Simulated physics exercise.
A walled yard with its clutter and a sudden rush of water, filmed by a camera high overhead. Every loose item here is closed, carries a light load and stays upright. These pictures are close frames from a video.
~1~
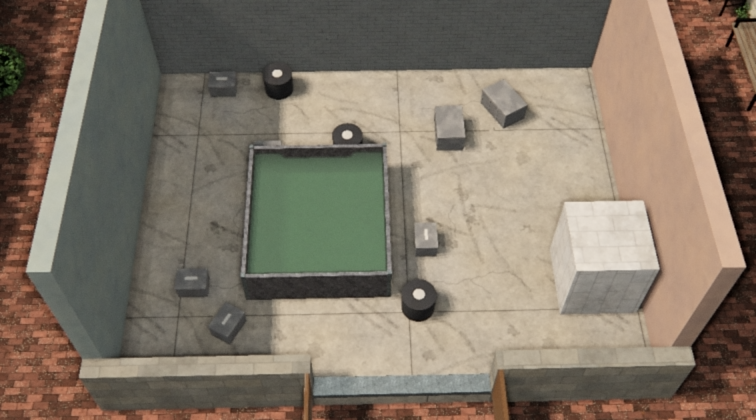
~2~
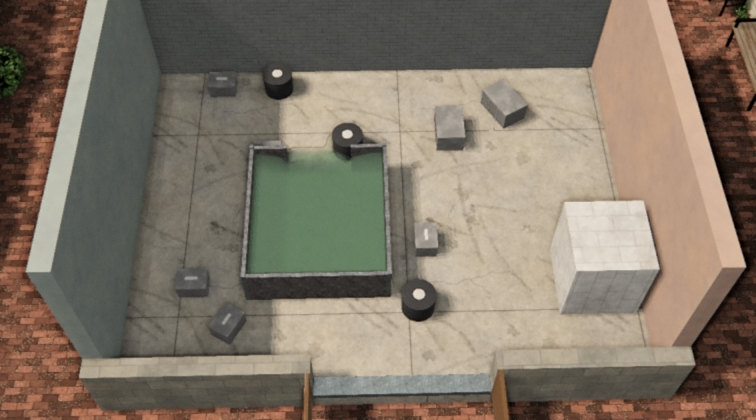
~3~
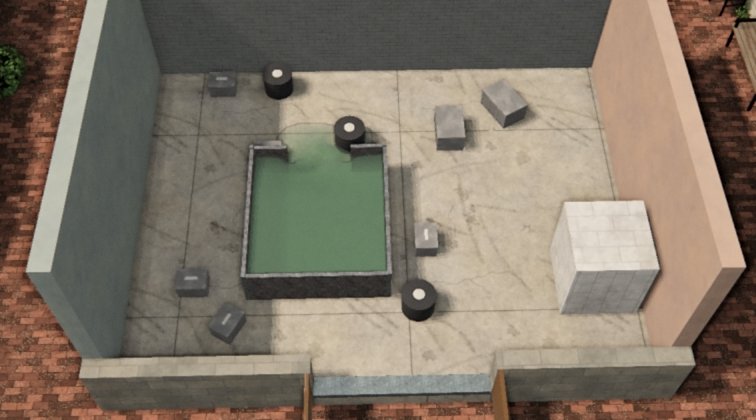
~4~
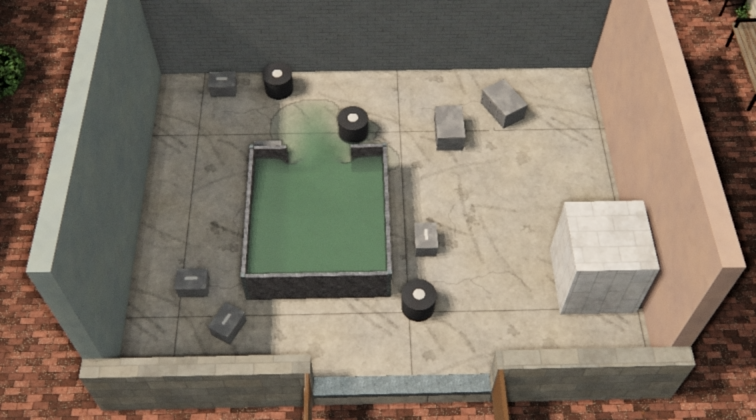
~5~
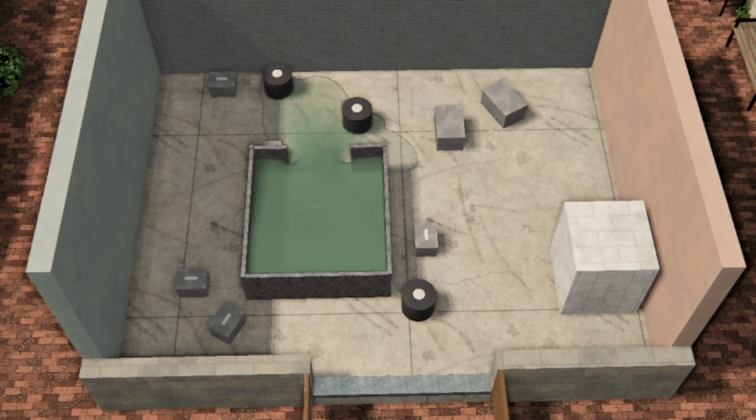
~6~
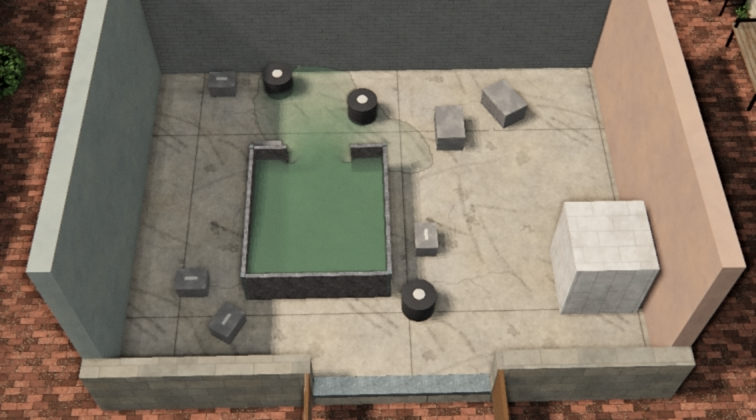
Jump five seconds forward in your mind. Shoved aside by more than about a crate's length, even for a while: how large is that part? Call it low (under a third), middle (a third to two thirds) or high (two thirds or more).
Middle.
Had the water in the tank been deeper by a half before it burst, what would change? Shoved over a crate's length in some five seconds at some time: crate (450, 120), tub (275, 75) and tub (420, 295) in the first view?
Item by item: Missed the mark, then cleared the mark, then missed the mark.
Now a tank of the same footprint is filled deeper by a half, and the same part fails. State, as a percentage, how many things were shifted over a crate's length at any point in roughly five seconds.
That comes to 60 % of the lot.
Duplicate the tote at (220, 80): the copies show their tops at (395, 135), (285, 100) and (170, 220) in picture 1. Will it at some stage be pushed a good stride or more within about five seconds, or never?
In turn: Less than that, swept aside, shifted that much.
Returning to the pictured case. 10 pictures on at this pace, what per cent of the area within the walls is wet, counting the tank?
Near 35 %.
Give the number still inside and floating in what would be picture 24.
2 in all.
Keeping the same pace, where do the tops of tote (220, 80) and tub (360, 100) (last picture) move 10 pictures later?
The first top is close to (169, 87) and the second close to (485, 73).
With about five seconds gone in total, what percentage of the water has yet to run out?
Close to 100 per cent, I think.
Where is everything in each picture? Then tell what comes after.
In the first picture, a tub at (347, 135), on the bottom; a tub at (277, 74) rests on the ground; 0 of 10 have shifted.
In the second picture, a tub at (347, 134) rests on the ground; a tub at (277, 74) rests on the ground; 0 of 10 have shifted.
In the third picture, a tub at (349, 128) rests on the ground, close to its start; a tub at (277, 74) rests on the ground; 1 of 10 have shifted.
In the fourth picture, a tub at (353, 118), on the bottom, a stride from its start; a tub at (277, 74) rests on the ground; 1 of 10 have shifted.
In the fifth picture, a tub at (357, 108), on the bottom, a stride from its start; a tub at (277, 74) rests on the ground; 1 of 10 have shifted.
In the sixth picture, a tub at (362, 99) rests on the ground, a stride from its start; a tub at (277, 74) rests on the ground; 1 of 10 have shifted.
A moment on, 1 of 10 are well off their spots; 1 afloat.
Next, 3 of 10 are well off their spots; 1 afloat.
Later, 4 of 10 are well off their spots; 2 afloat.
In the end, 4 of 10 are well off their spots, and 4 have been at some point; 1 afloat.
